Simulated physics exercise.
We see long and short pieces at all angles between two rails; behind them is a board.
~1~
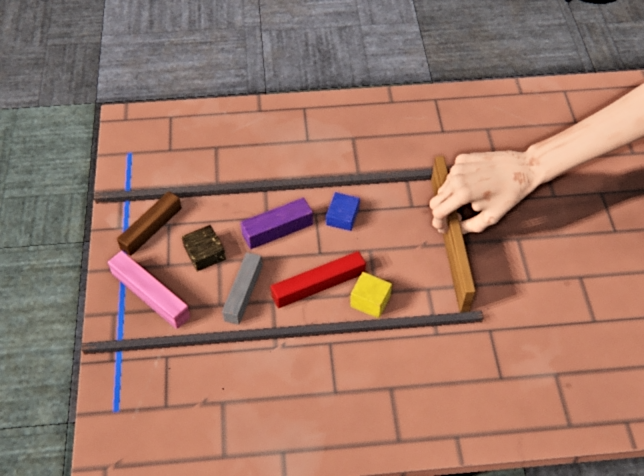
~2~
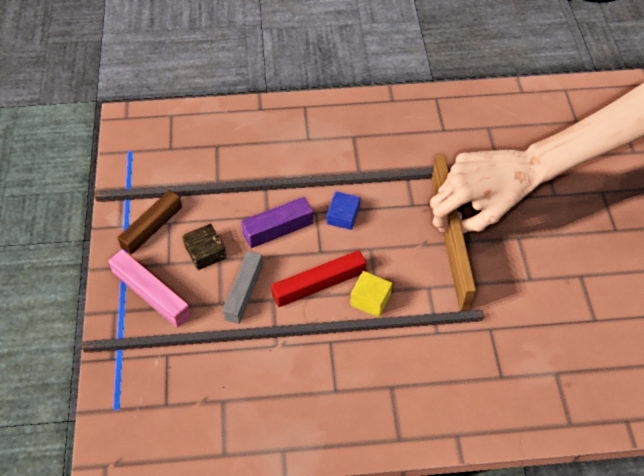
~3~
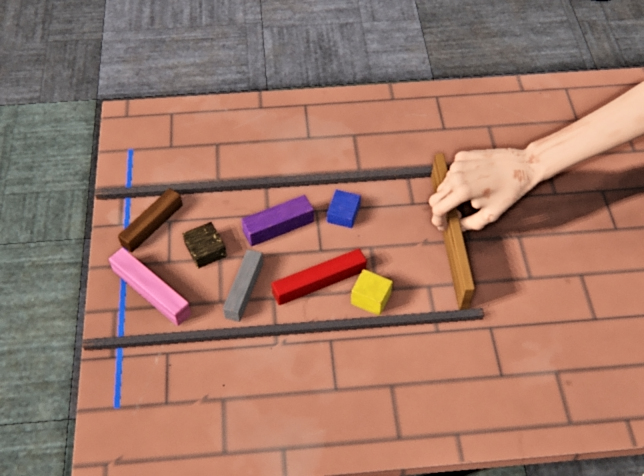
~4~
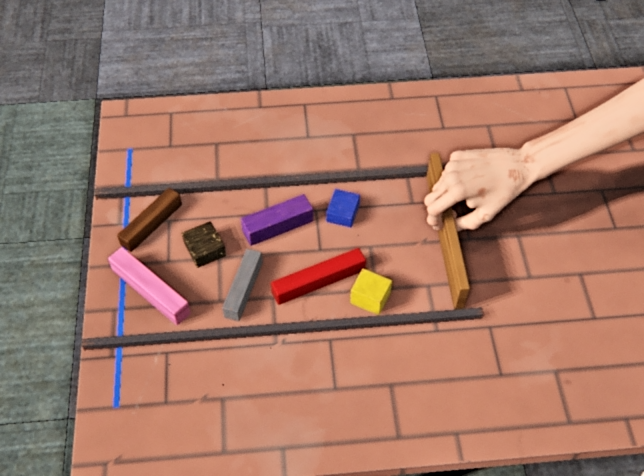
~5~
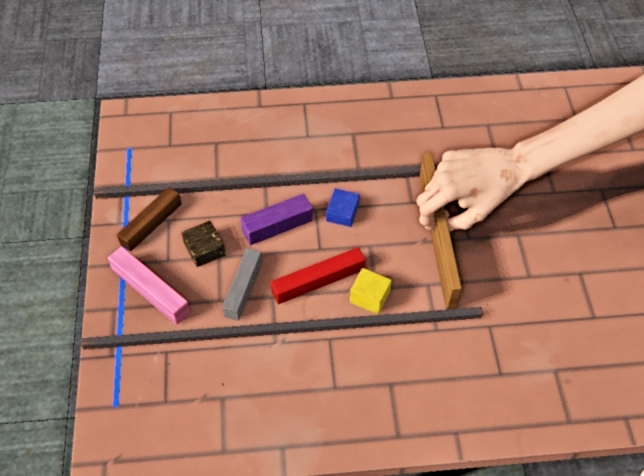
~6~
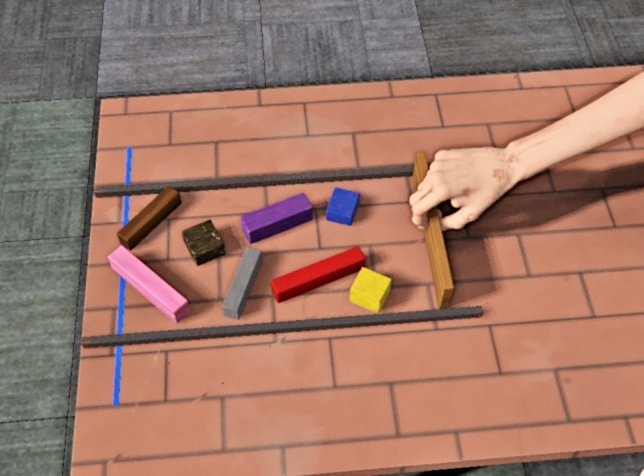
A hand slides a wooden board slightly left between two rails toward scattered colored blocks.
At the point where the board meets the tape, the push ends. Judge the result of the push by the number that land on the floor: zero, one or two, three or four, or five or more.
The number that land on the floor is three or four.
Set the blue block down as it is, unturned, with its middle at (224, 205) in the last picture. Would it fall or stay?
Lab note: Started there, it remains on top.
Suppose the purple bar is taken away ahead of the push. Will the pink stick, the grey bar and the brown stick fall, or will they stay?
So the pink stick goes down, the grey bar keeps its place and the brown stick goes down.
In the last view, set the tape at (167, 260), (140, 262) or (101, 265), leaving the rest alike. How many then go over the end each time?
Try 1: 1; try 2: 3; try 3: 7.
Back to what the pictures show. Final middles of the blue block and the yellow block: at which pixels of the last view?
The blue block settles near (111, 221); as for the yellow block, near (102, 320).
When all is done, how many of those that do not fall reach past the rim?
It's 2.
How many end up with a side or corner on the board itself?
Number: 3.
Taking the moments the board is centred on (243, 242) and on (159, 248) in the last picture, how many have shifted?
It comes to 7 for the first spot, 8 for the other.
Early on, none off yet; brown stick at rest near (150, 218); pink stick at rest near (149, 284); black block at rest near (204, 243).
A while later, none off yet; brown stick at rest near (148, 217); pink stick travelled a little near (114, 293); black block travelled well along near (120, 266).
Finally, the number that fall off is three or four; lost, purple bar, black block, pink stick and brown stick.
